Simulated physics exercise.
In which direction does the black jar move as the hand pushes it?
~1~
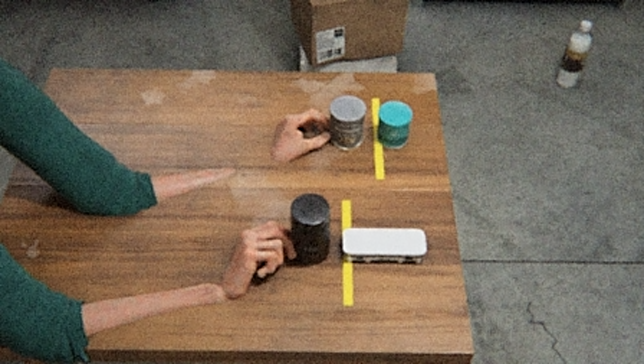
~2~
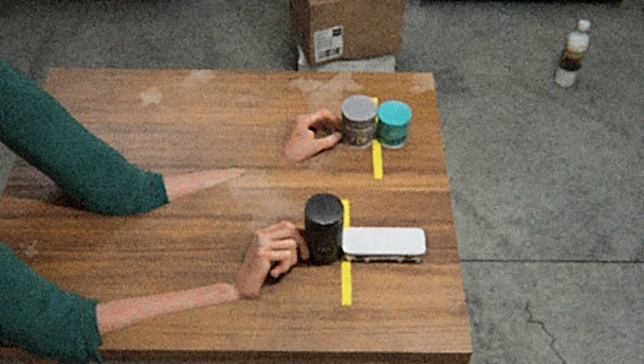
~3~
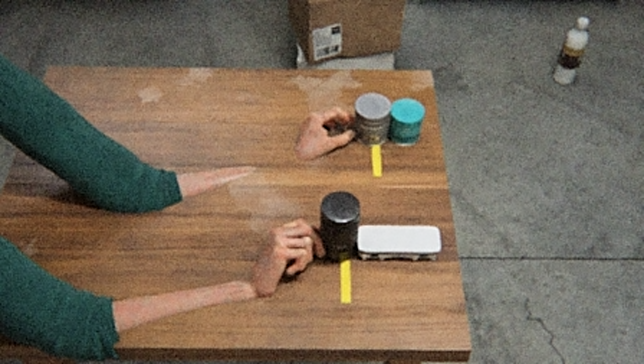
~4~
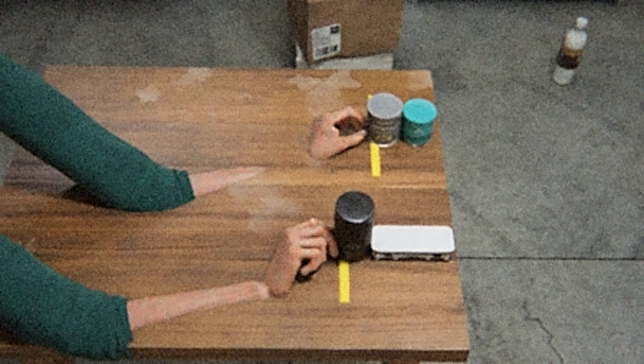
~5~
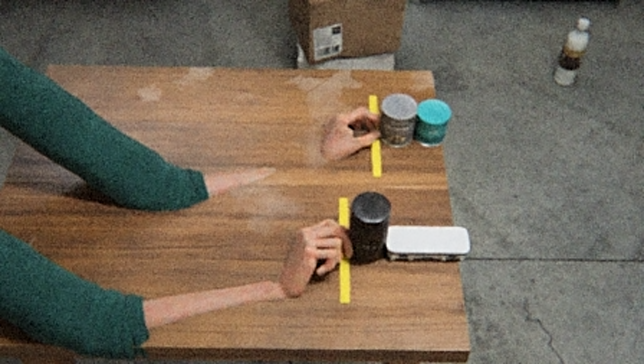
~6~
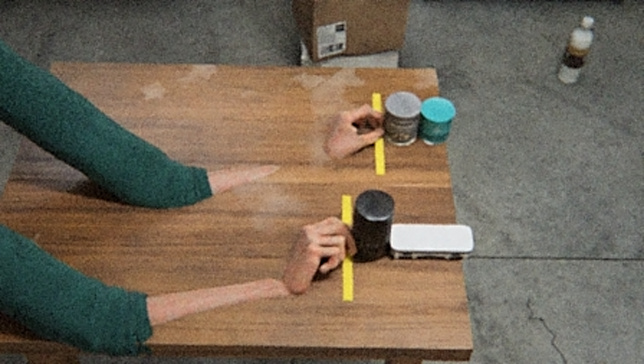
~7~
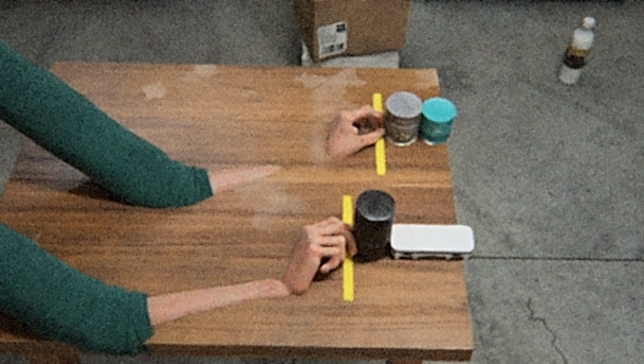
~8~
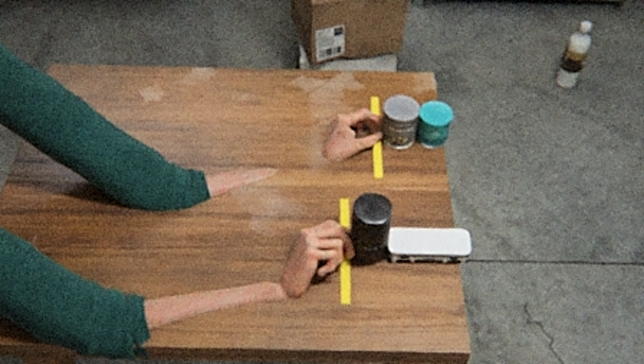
The black jar moves to the right across the table, staying upright.
